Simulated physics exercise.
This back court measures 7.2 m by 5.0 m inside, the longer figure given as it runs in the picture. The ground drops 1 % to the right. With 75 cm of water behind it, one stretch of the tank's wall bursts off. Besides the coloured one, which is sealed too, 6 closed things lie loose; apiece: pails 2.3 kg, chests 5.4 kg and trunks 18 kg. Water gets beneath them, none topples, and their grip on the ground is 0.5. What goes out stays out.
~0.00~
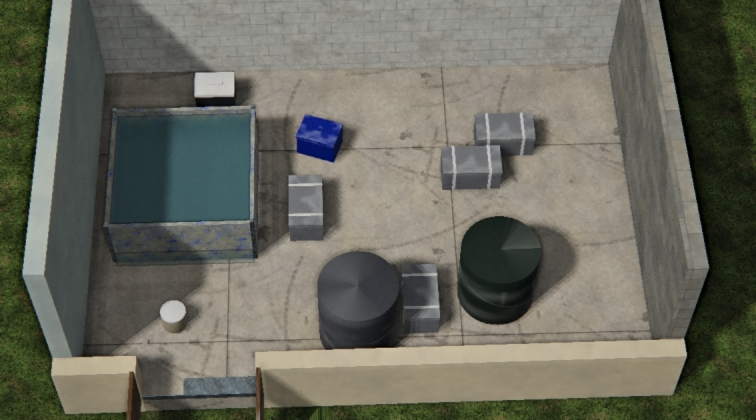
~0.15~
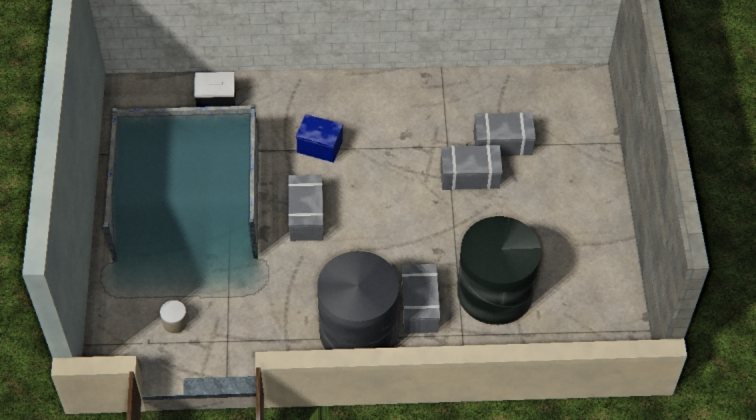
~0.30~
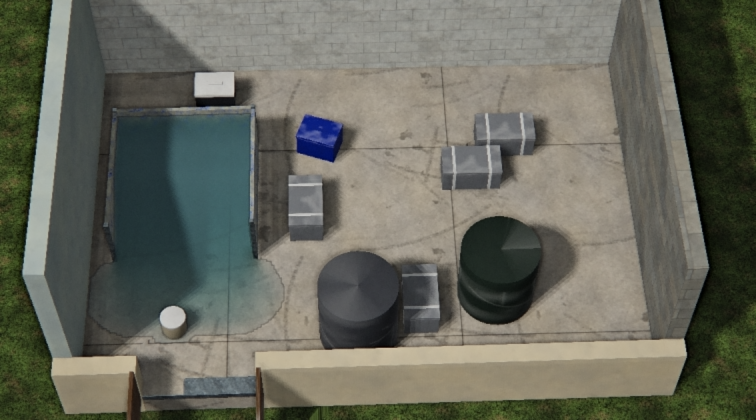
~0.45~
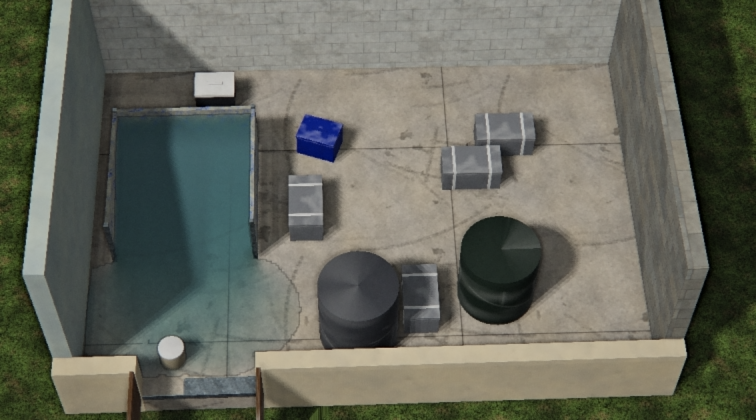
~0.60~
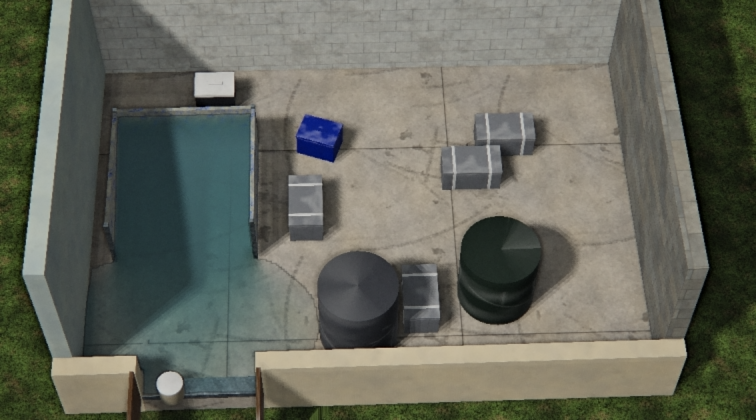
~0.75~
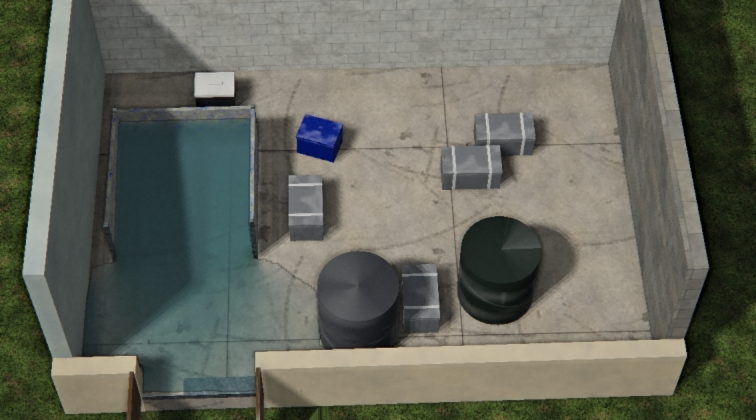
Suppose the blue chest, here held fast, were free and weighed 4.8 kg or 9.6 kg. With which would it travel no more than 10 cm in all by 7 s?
For it, the smaller load will do.
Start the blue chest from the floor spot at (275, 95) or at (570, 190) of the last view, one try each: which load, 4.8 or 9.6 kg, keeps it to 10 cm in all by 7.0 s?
In that order: It takes the larger; it takes the larger.
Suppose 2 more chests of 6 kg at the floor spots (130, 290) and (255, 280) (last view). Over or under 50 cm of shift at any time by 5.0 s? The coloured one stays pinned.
In that order: Past it, past it.
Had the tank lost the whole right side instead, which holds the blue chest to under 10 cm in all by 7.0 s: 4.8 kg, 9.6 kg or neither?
In that case neither weight holds it.
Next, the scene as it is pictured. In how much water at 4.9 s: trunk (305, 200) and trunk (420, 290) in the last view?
About 3 and 1 cm.
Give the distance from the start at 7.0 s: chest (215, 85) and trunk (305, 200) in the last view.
In that order: 20 cm, 30 cm.
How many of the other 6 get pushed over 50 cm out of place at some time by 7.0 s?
1 of them.
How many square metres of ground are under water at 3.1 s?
Some 15 m2.
After 1.4 s the blue chest would be 0 cm from its start with 4.8 kg and 0 cm from its start with 9.6 kg; 0 cm of water round it then.
After 3.1 s the blue chest would be 0 cm from its start with 4.8 kg and 0 cm from its start with 9.6 kg; 0 cm of water round it then.
After 4.9 s the blue chest would be 0 cm from its start with 4.8 kg and 0 cm from its start with 9.6 kg; 1 cm of water round it then.
After 7.0 s the blue chest would be 0 cm from its start with 4.8 kg and 0 cm from its start with 9.6 kg; 1 cm of water round it then.
